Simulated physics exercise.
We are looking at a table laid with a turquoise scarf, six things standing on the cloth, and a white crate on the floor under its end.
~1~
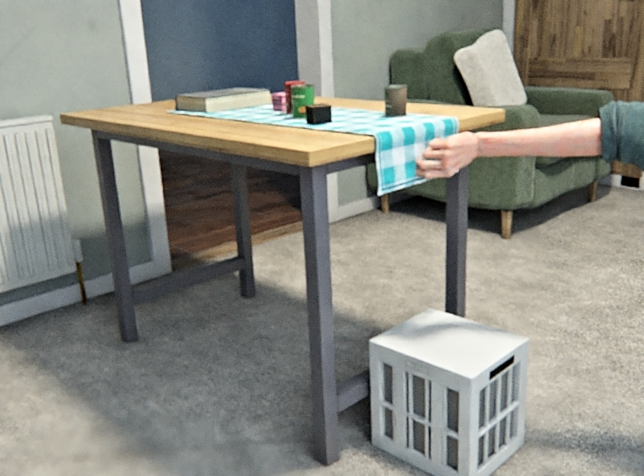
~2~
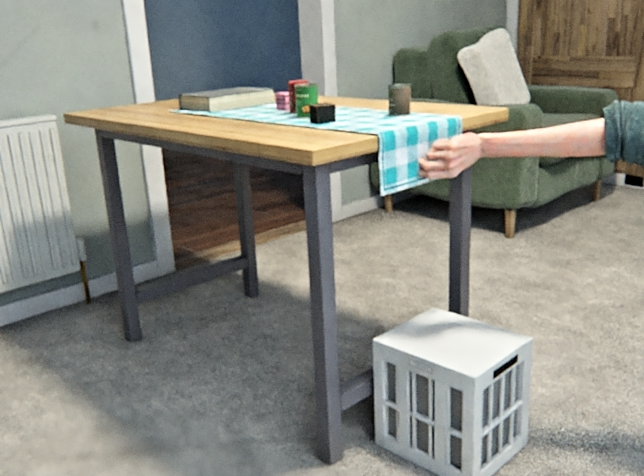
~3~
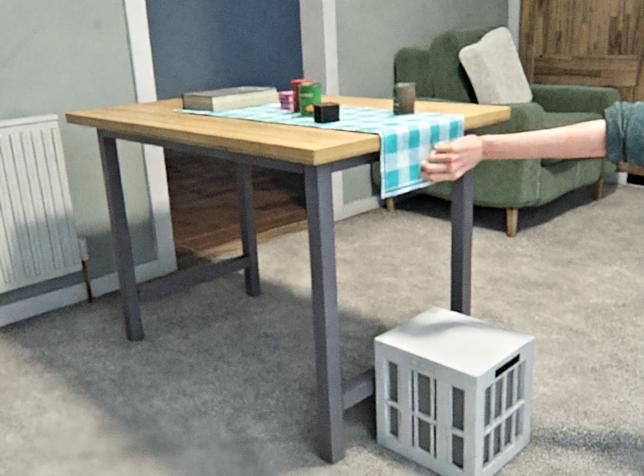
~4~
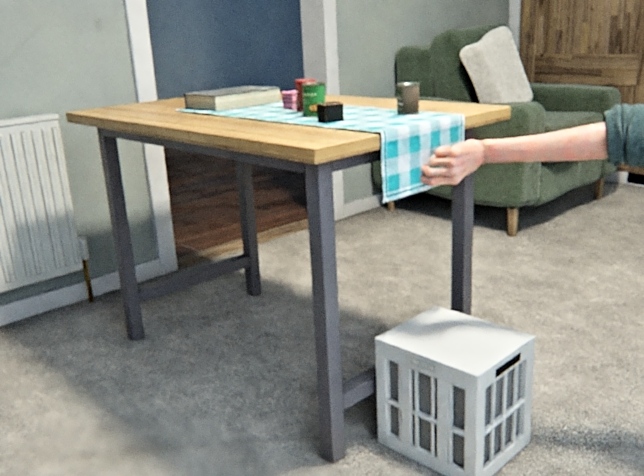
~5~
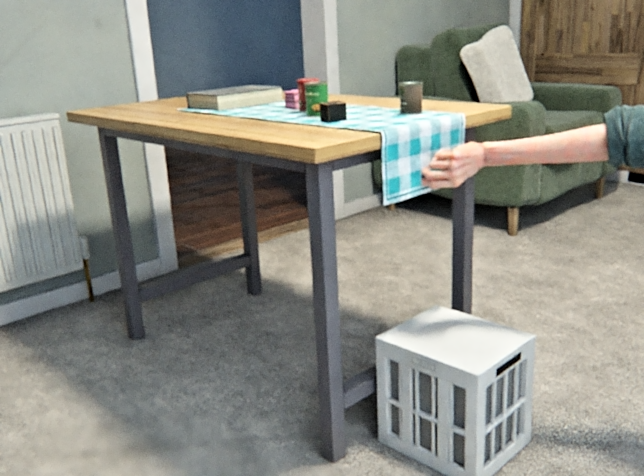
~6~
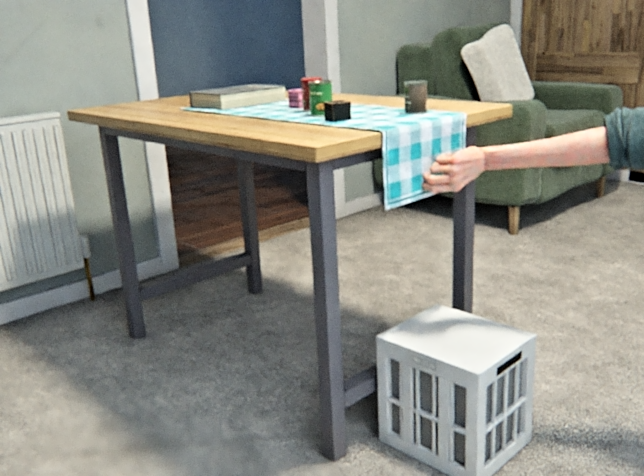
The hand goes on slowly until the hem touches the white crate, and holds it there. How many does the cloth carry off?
The count of fallen things is three.
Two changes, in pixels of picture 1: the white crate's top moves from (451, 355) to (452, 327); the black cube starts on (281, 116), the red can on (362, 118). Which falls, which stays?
The black cube remains up; the red can is carried off.
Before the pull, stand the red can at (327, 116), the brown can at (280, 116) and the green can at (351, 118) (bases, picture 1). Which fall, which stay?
The red can goes over, the brown can remains up, the green can comes down.
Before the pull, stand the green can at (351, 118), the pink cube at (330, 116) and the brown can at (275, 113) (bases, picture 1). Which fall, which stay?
The green can goes over; the pink cube falls; the brown can survives.
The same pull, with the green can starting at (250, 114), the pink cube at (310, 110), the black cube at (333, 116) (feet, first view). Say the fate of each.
The green can stays on; the pink cube stays on; the black cube drops off.
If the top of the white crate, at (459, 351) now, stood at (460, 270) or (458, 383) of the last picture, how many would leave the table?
It would be 1 and 4.
Soon after, hem near (428, 248); brown can gone.
Then, hem near (430, 294); brown can and black cube gone.
Further on, hem on the crate; brown can, black cube and green can gone.
At rest, hem on the crate; brown can, black cube and green can gone. It carries off three.
